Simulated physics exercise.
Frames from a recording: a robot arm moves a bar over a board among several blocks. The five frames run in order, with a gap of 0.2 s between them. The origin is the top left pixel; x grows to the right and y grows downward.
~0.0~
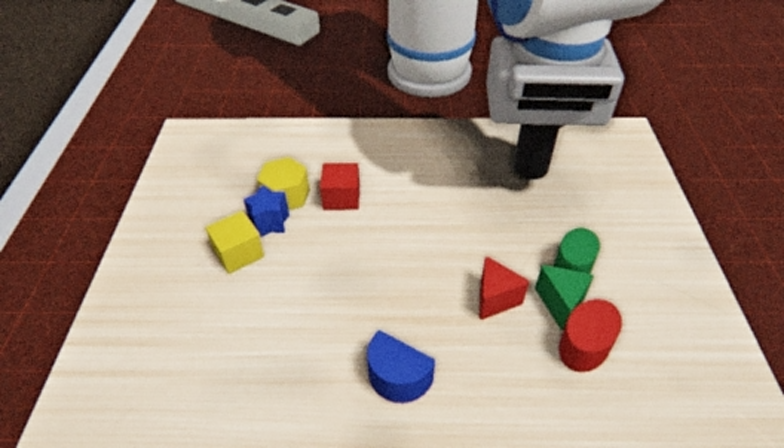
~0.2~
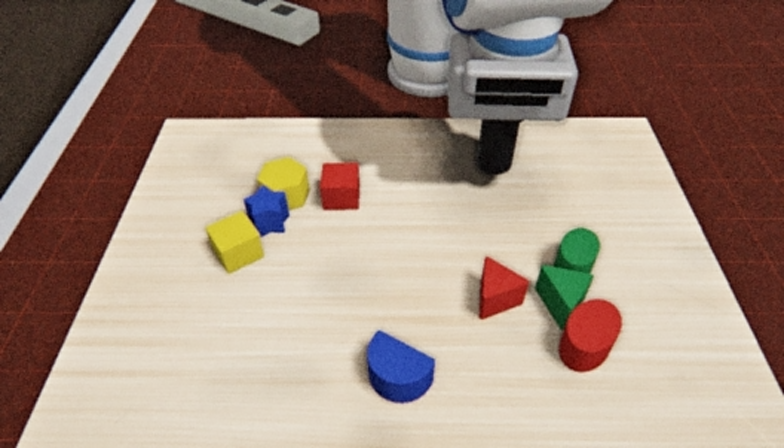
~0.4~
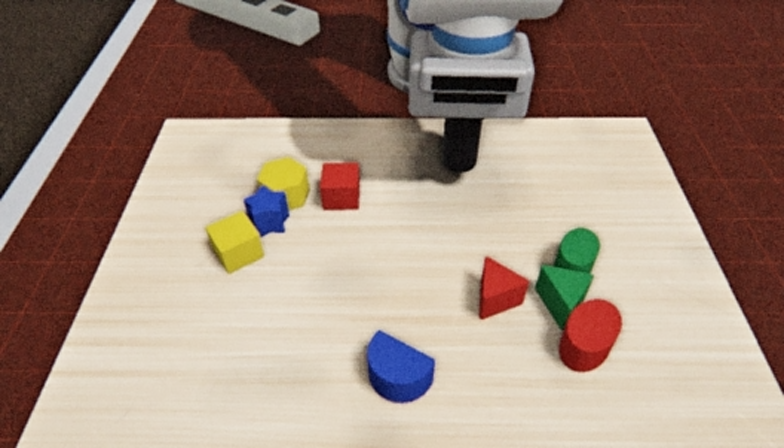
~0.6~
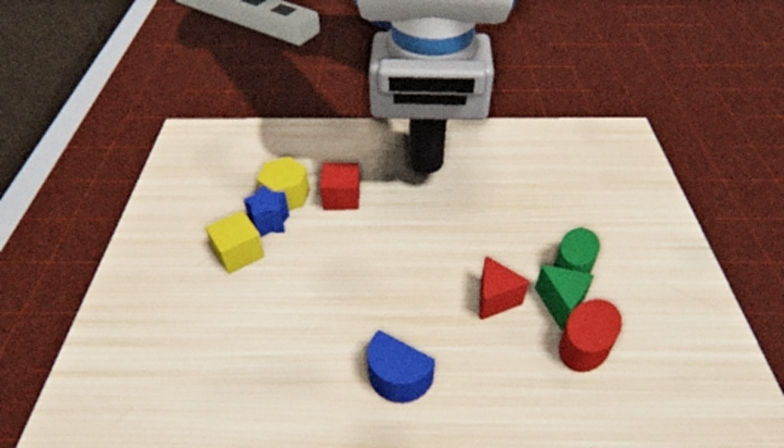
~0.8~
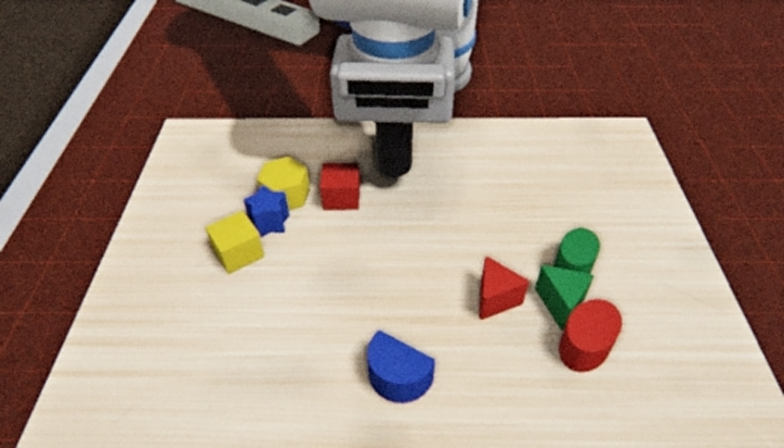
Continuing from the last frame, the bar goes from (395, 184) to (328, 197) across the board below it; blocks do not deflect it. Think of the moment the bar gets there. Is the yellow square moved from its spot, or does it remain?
Still in place.
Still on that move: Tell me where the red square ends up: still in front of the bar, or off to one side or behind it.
I'm fairly sure the red square rides along ahead of the bar to the very end.
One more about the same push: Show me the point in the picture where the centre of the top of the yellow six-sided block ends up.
By then it is at (248, 172).
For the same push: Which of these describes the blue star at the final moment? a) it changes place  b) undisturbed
Choice a: It changes place.
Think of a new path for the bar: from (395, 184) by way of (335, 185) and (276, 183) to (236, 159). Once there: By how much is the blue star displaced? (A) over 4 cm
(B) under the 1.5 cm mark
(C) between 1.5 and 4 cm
My pick is B.
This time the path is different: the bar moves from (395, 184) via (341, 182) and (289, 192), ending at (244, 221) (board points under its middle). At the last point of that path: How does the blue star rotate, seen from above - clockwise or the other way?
From above, it looks like the blue star goes counterclockwise.
What follows on the original path. Halfway along, bar at (361, 174); red square at (325, 177), turned 15° anticlockwise.
At the end, bar at (326, 180); yellow square in place; blue star at (253, 200), turned 45° anticlockwise; yellow six-sided block at (248, 172); red square at (287, 180).
